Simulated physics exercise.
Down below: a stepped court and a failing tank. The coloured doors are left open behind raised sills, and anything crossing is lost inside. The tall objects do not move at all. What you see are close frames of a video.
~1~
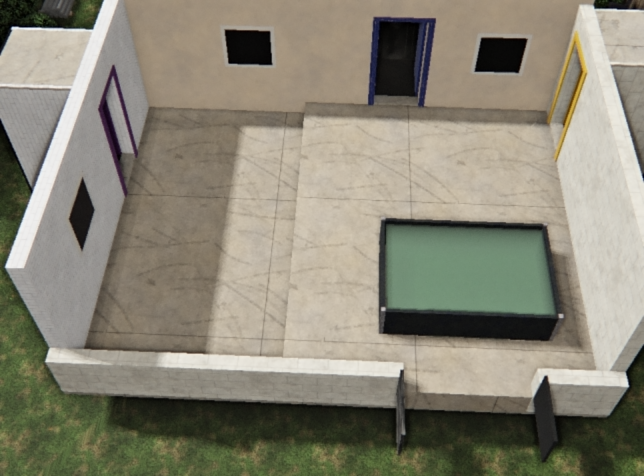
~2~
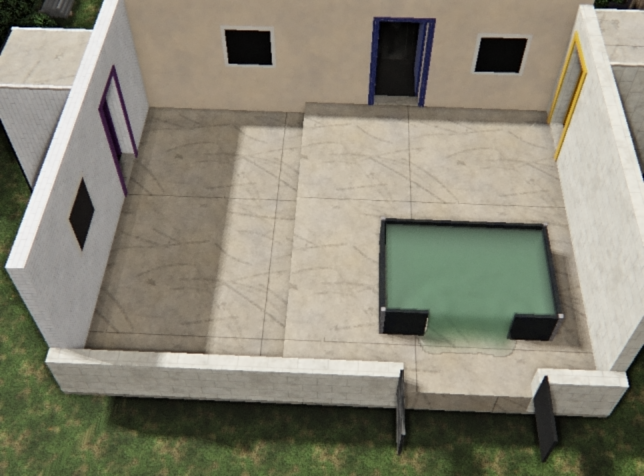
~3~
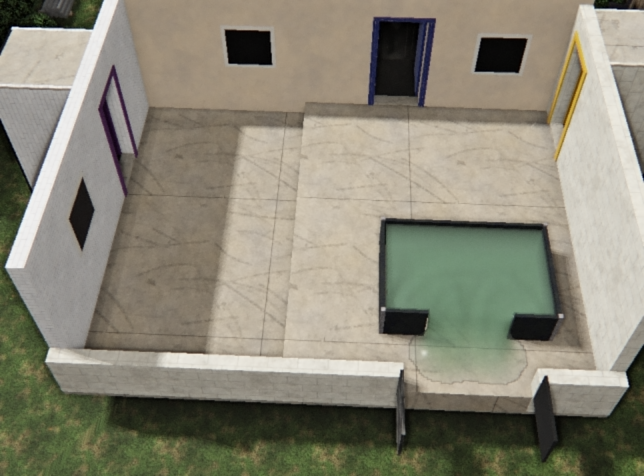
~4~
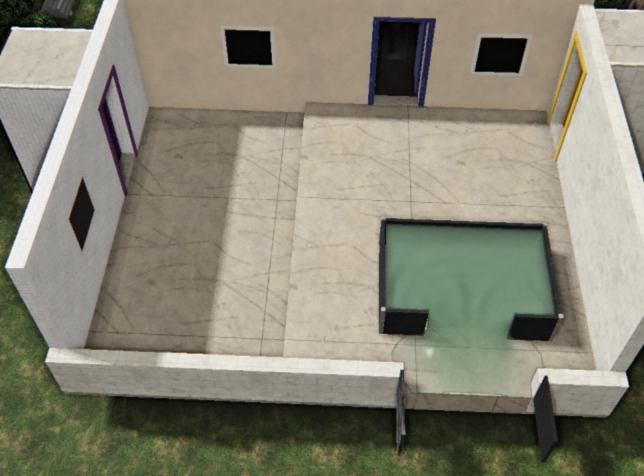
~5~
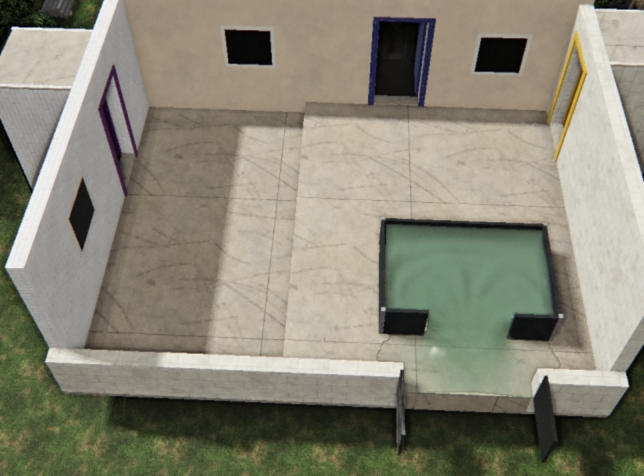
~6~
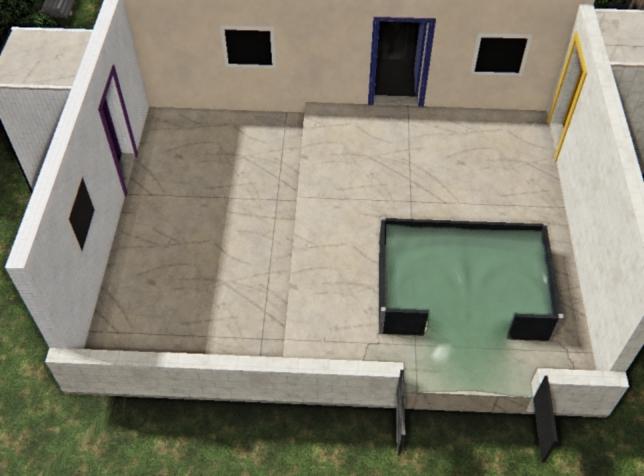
Greenish water pouring through a gap in the front of a dark-walled tank and spreading across a pale walled courtyard floor.
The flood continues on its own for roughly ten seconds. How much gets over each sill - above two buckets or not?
As I see it, I predict the purple door will remain at two buckets or below, I predict the yellow door will remain at two buckets or below, I predict the blue door will remain at two buckets or below.
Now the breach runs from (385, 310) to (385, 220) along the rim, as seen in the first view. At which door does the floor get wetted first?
Answer: The one in purple.
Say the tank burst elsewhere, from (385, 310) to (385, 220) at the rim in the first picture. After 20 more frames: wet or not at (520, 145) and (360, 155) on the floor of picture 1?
The first spot is spared, the second spared.
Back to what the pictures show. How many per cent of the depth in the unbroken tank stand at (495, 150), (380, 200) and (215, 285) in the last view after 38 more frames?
Going place by place: 0 %, 0 % and 0 %.
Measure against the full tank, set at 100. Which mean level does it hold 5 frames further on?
My reading is roughly 68 in a hundred.
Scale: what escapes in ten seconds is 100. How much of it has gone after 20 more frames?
Share gone: About 65 %.
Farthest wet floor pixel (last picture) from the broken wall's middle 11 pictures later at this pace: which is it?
By then the tip should be at about (293, 372).
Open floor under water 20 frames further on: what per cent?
Share estimate: About 10 per cent.
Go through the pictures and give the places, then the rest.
In the first frame, still water in the open tank at (467, 269).
In the second frame, water pours out at (467, 328) and has run to (510, 344).
In the third frame, the front is at a hidden place, out from the gap at (467, 329).
In the fourth frame, the front is at a hidden place, out from the gap at (467, 329).
In the fifth frame, water pours out at (467, 329) and has run to a hidden place.
In the sixth frame, the front is at a hidden place, out from the gap at (467, 328).
A moment on, water covers 5 % of the floor; the purple door not reached, the yellow door not reached, the blue door not reached.
Next, water covers 5 % of the floor; the purple door not reached, the yellow door not reached, the blue door not reached.
Then, water covers 10 % of the floor; the purple door not reached, the yellow door not reached, the blue door not reached.
Later, water covers 10 % of the floor; the purple door not reached, the yellow door not reached, the blue door not reached.
In the end, water covers 10 % of the floor; the purple door not reached, the yellow door not reached, the blue door not reached.
